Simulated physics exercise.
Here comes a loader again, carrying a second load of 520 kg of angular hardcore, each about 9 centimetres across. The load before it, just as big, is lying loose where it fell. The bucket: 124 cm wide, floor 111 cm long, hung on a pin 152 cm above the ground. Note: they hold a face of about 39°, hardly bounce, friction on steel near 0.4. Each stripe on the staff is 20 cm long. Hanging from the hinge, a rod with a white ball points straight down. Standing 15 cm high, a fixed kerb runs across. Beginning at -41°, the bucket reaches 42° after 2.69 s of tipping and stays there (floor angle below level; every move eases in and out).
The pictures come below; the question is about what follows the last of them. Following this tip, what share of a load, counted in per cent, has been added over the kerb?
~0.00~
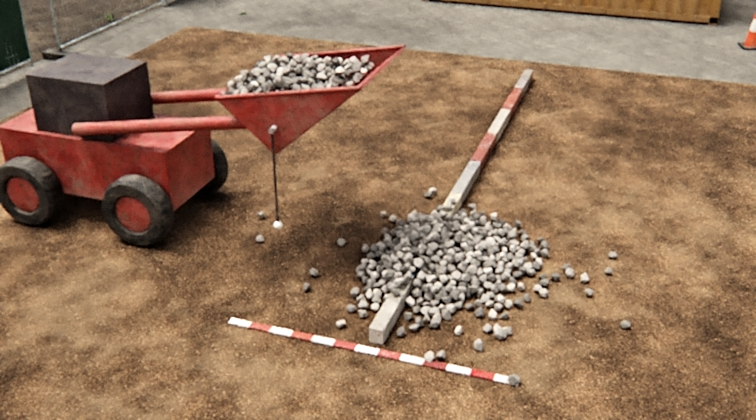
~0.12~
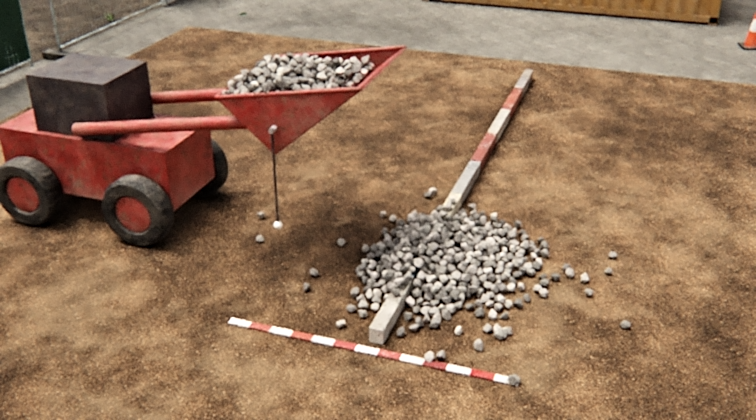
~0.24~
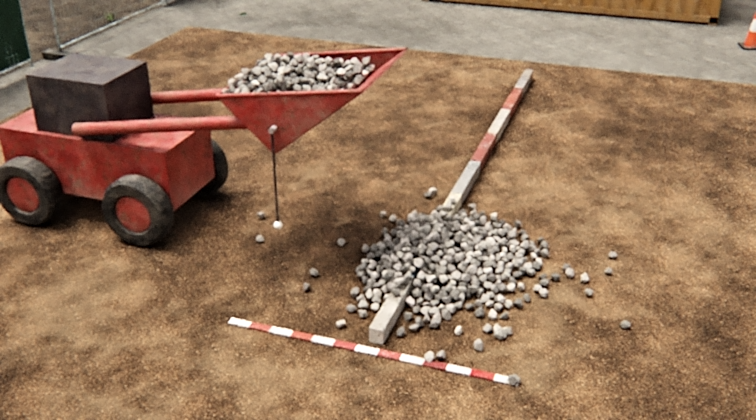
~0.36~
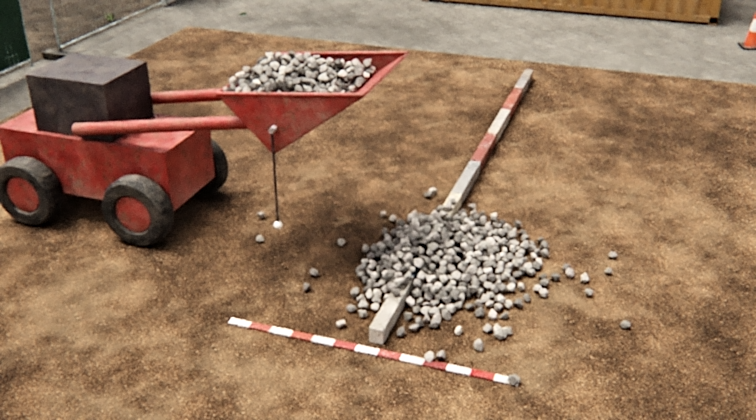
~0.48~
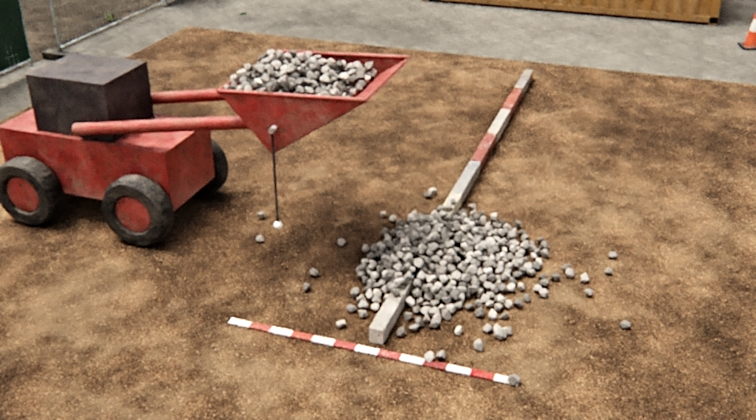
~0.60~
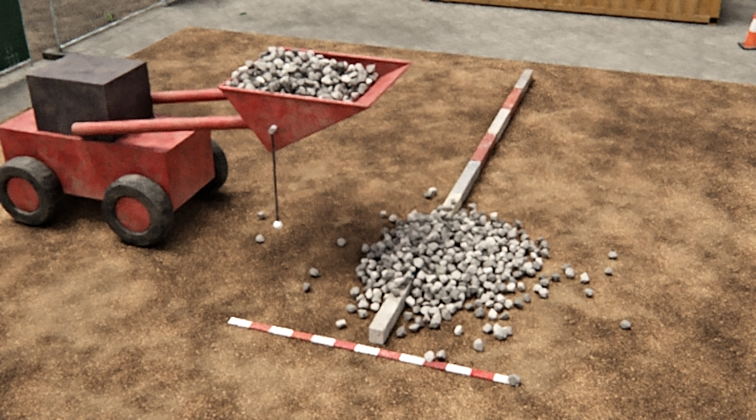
13 per cent, roughly.
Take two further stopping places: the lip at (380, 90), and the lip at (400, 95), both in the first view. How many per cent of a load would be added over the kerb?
The first position would add some 35 per cent, the second some 65.
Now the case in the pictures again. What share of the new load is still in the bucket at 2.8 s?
Estimate: 20 % remaining inside, roughly.
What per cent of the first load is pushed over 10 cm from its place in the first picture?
Around 0 in a hundred.
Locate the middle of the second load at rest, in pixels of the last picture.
In the last view, somewhere near (391, 243).
After 2.0 s the floor is at 29°; in per cent of one load, 99 in the bucket, 35 on this side of the kerb, 67 over the kerb; the foremost stones are at (589, 279).
After 2.8 s the floor is at 42°; in per cent of one load, 20 in the bucket, 111 on this side of the kerb, 70 over the kerb; the foremost stones are at (589, 279).
After 3.1 s the floor is at 42°; in per cent of one load, 0 in the bucket, 123 on this side of the kerb, 77 over the kerb; the foremost stones are at (589, 279).
After 6.0 s the floor is at 42°; in per cent of one load, 0 in the bucket, 121 on this side of the kerb, 80 over the kerb; the foremost stones are at (589, 279). Net gain over the kerb, 13.
